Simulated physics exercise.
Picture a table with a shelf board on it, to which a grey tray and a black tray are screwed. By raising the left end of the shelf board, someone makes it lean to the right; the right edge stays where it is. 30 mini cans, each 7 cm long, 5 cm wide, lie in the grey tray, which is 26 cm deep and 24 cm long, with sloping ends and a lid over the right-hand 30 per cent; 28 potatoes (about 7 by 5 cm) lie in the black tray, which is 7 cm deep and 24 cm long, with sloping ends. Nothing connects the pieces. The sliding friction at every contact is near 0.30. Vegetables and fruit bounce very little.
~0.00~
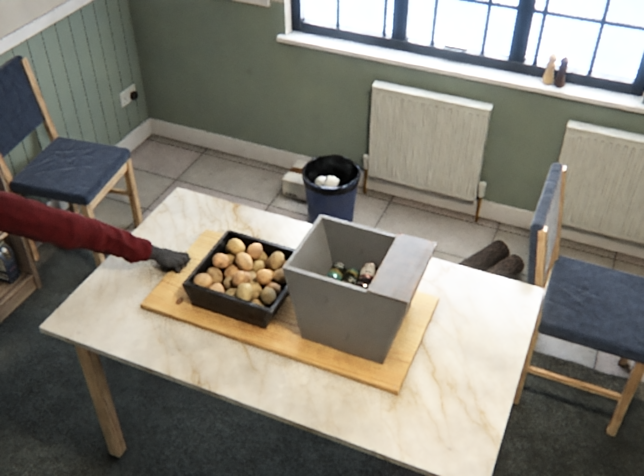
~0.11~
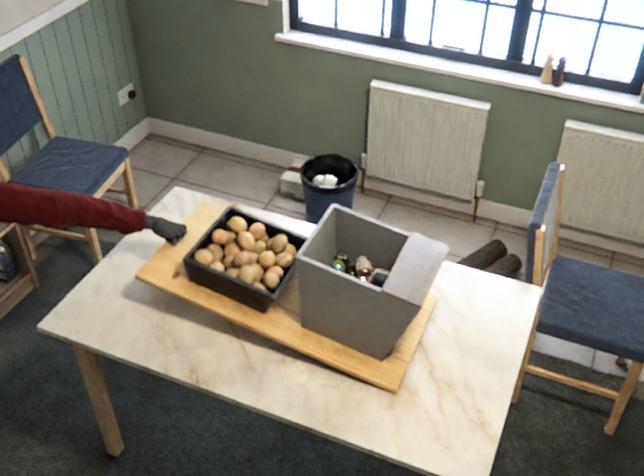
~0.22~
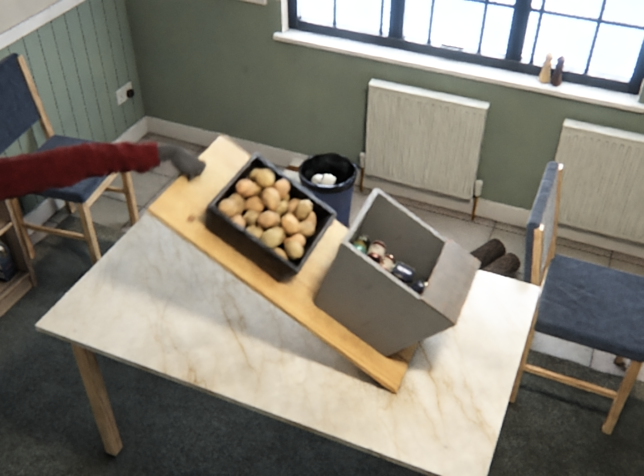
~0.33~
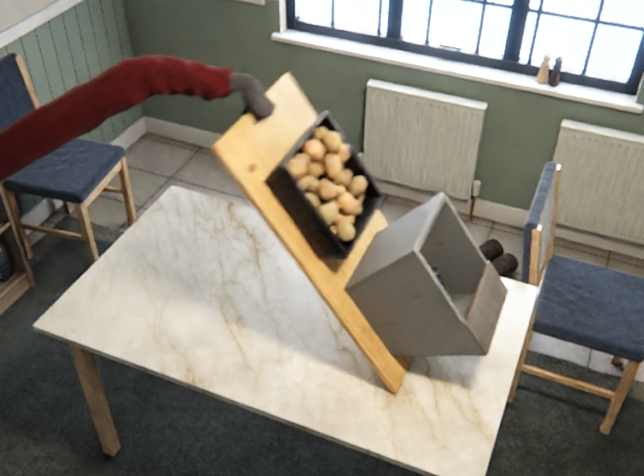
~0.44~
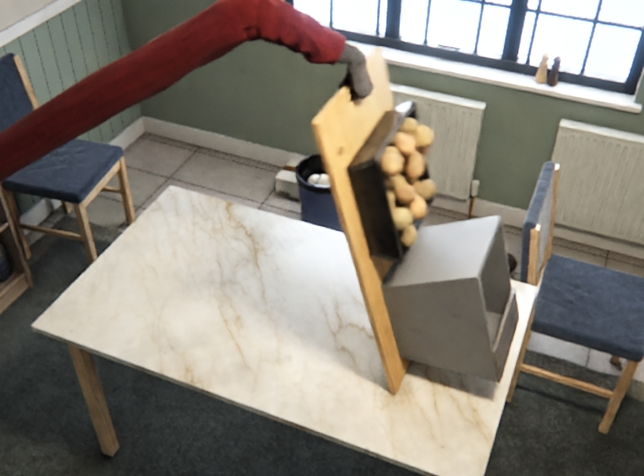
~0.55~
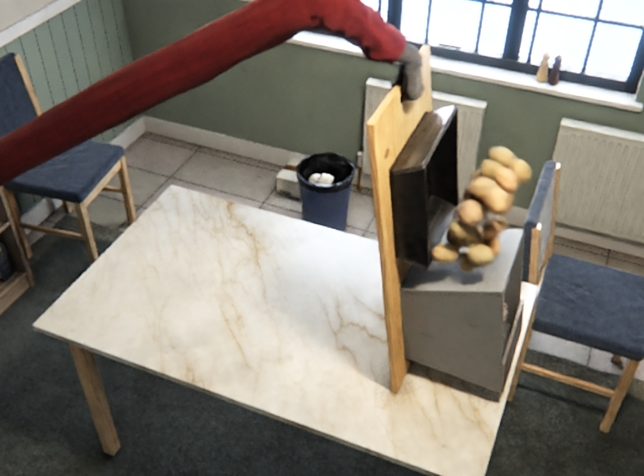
A room with green walls, a window and white radiators is seen from above at a steady angle. On a pale marble-patterned table, between blue chairs, a wooden board carries a black tray of potatoes on the left and a larger grey container of small objects on the right. A red-sleeved arm with a grey hand lifts the board's left end until it stands nearly upright, and potatoes tumble out rightward from the black tray.
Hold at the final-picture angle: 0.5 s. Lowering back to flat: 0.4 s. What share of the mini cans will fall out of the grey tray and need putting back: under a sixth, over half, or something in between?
Under a sixth.
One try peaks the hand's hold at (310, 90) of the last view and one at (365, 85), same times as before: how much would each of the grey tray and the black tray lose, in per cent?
Loss per try - grey tray 0 / 0 percent, black tray 80 / 80 percent.
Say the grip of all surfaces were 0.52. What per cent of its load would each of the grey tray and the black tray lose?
That would cost the grey tray 0 and the black tray 90 per cent of the load.
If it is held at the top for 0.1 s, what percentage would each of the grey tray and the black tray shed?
Grey tray 0%, black tray 100%.
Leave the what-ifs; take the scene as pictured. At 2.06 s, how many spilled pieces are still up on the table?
Roughly 0 of them.
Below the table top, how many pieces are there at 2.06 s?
I'd put the number around 30.
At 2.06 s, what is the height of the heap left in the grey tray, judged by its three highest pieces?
Roughly 15 cm high.
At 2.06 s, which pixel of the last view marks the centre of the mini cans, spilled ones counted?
In the last view, the centre sits near (348, 302).
After 0.79 s, tilt 82°; 2 of 30 out of the grey tray and 26 of 28 out of the black tray.
After 1.09 s, tilt 80°; 2 of 30 out of the grey tray and 26 of 28 out of the black tray.
After 1.51 s, tilt 0°; 2 of 30 out of the grey tray and 26 of 28 out of the black tray.
When it is over (at 2.06 s), 2 of 30 out of the grey tray and 26 of 28 out of the black tray. Asked share, 2 of 30, 7 per cent.
